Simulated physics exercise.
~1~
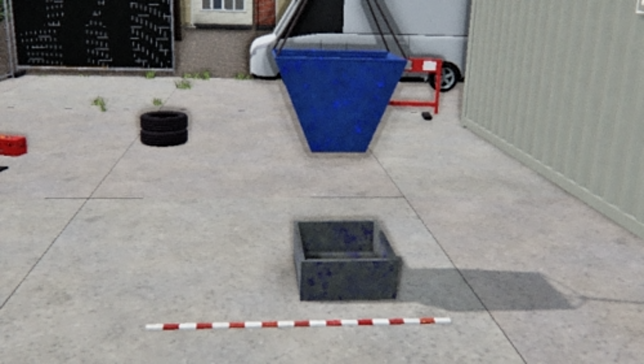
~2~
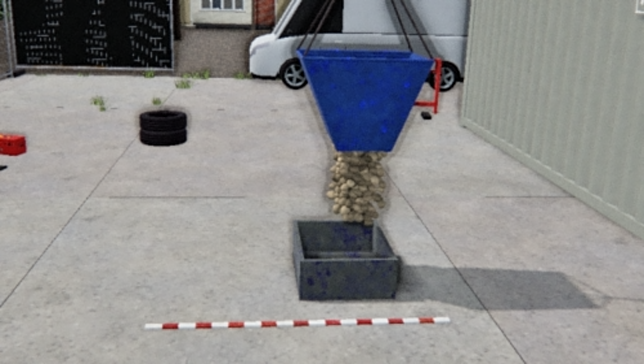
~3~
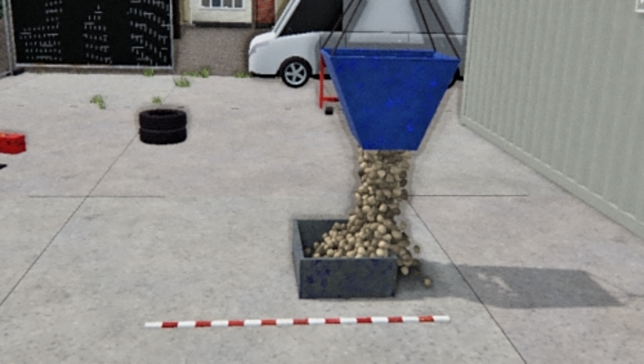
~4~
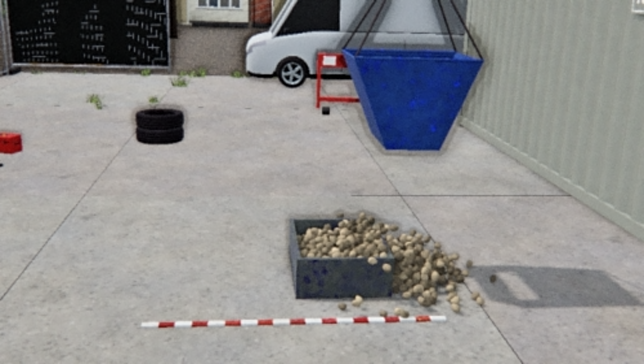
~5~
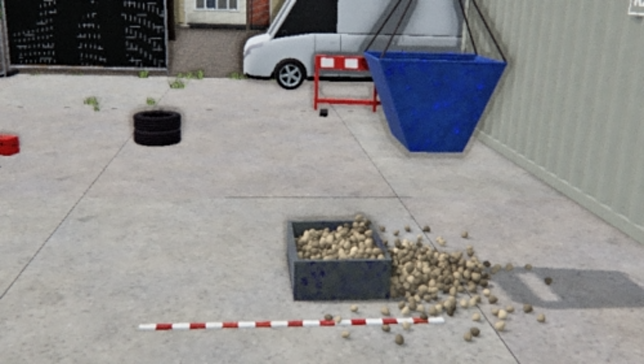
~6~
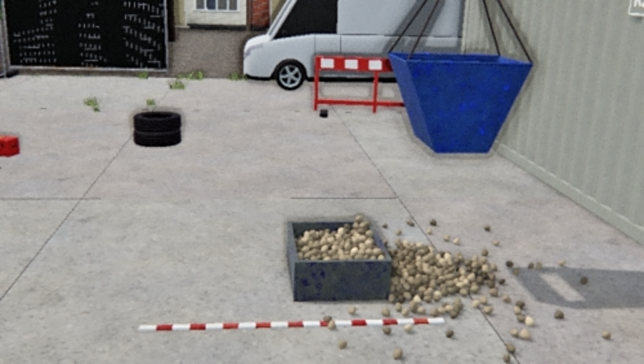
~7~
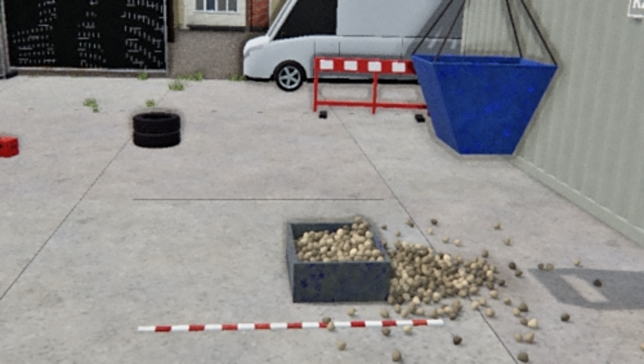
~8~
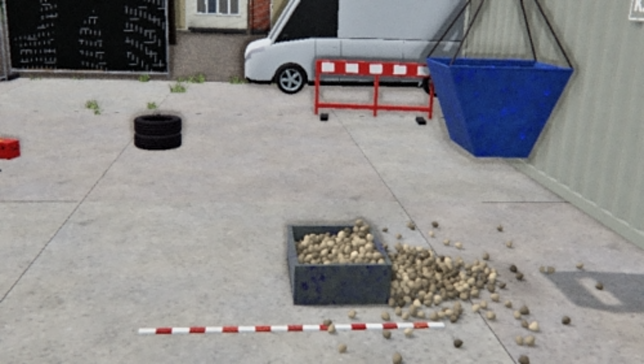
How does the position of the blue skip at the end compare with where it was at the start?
At the start the skip hangs above and behind the bin, near the middle of the view. By the end it is well to the right, close to the ribbed wall and at almost the same height.
